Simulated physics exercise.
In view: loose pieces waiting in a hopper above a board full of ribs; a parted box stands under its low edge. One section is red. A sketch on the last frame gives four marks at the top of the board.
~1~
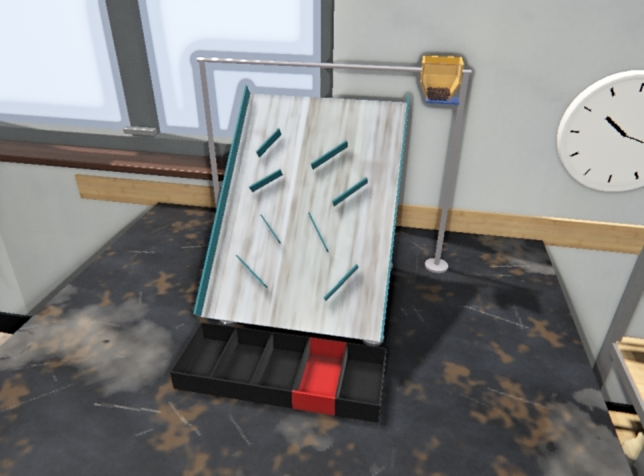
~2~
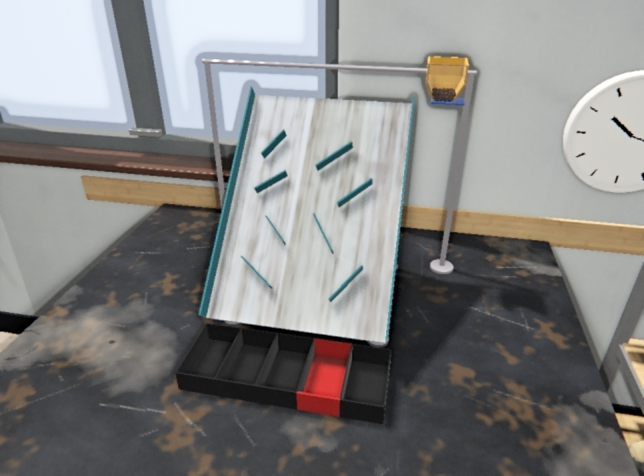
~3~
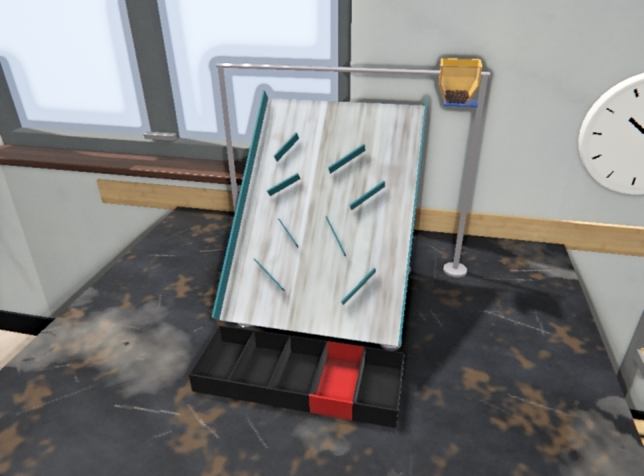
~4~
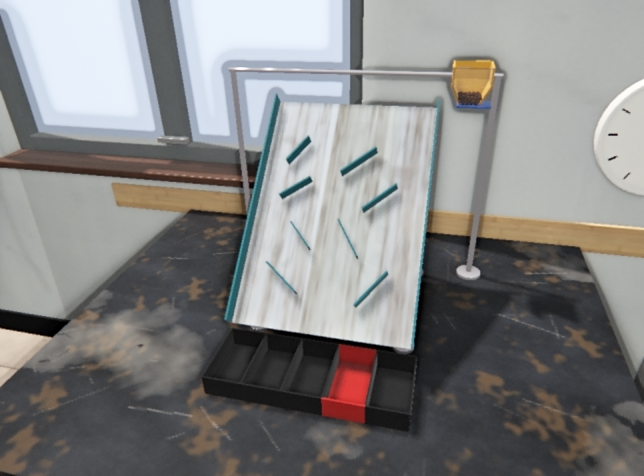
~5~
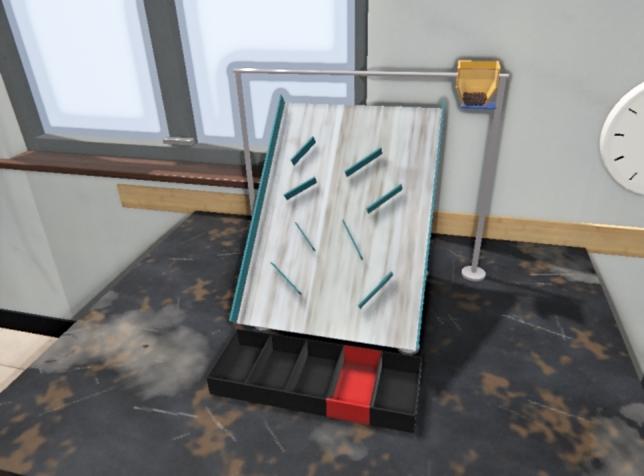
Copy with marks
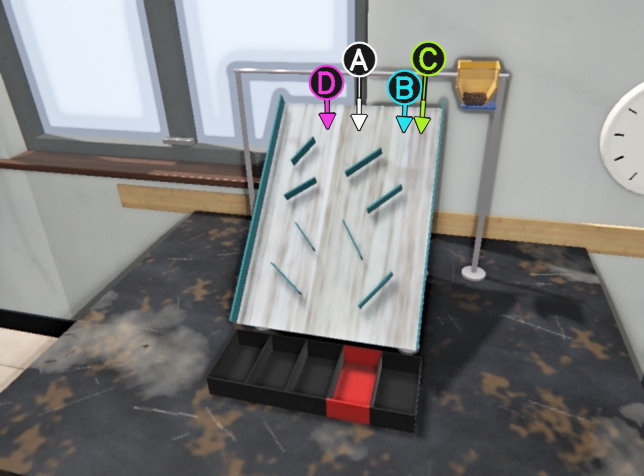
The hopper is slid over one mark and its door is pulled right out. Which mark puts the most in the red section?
A beats the others.
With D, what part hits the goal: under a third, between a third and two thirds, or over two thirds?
Mark D gives under a third.
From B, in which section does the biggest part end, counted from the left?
The third from the left.
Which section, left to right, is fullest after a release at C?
The fifth.
On the marked copy, mark A meets the board at (359, 124); mark B meets the board at (403, 126); mark C meets the board at (421, 127); mark D meets the board at (327, 123).
Choosing A, close to half in the red section, close to a third in other sections, a small share outside the box.
Choosing B, a small share in the red section, all but a few in other sections.
Choosing C, only a few in the red section, all but a few in other sections.
Choosing D, a small share in the red section, the bulk in other sections, a small share outside the box.
